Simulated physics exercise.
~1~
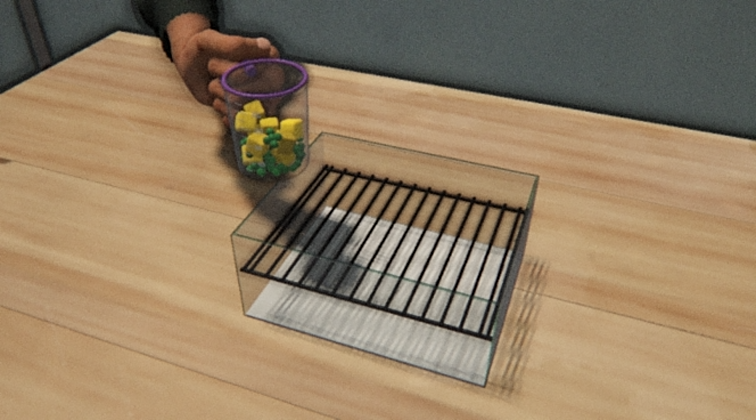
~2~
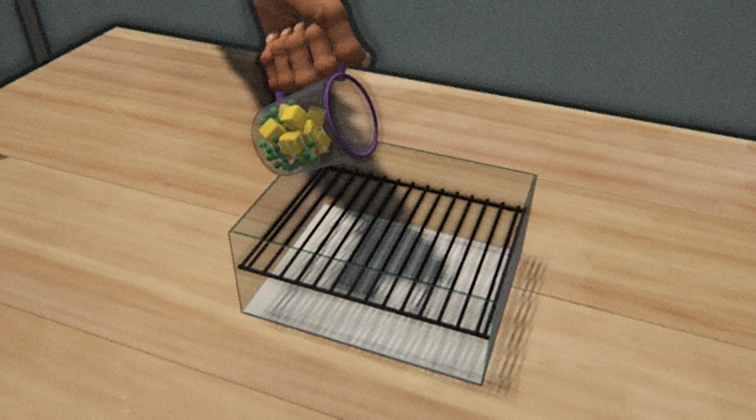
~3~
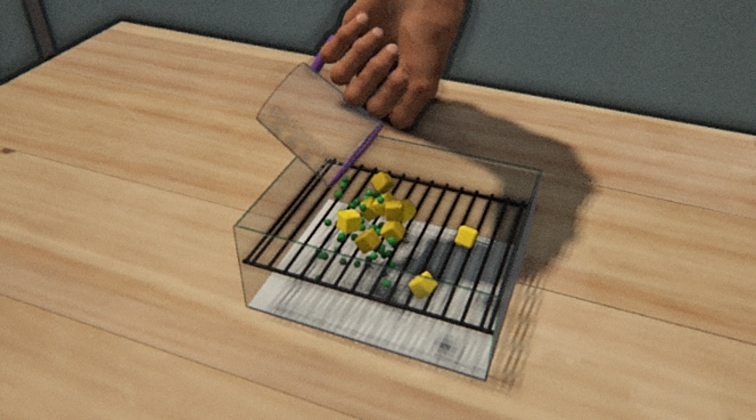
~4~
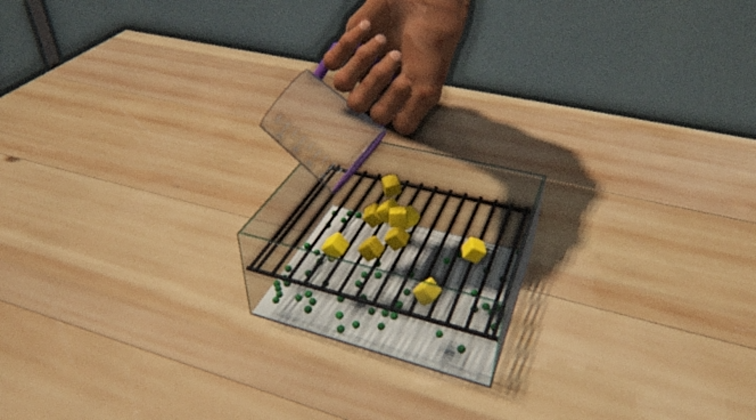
A hand tips a cup over a rack; green beads fall through, yellow cubes stay.
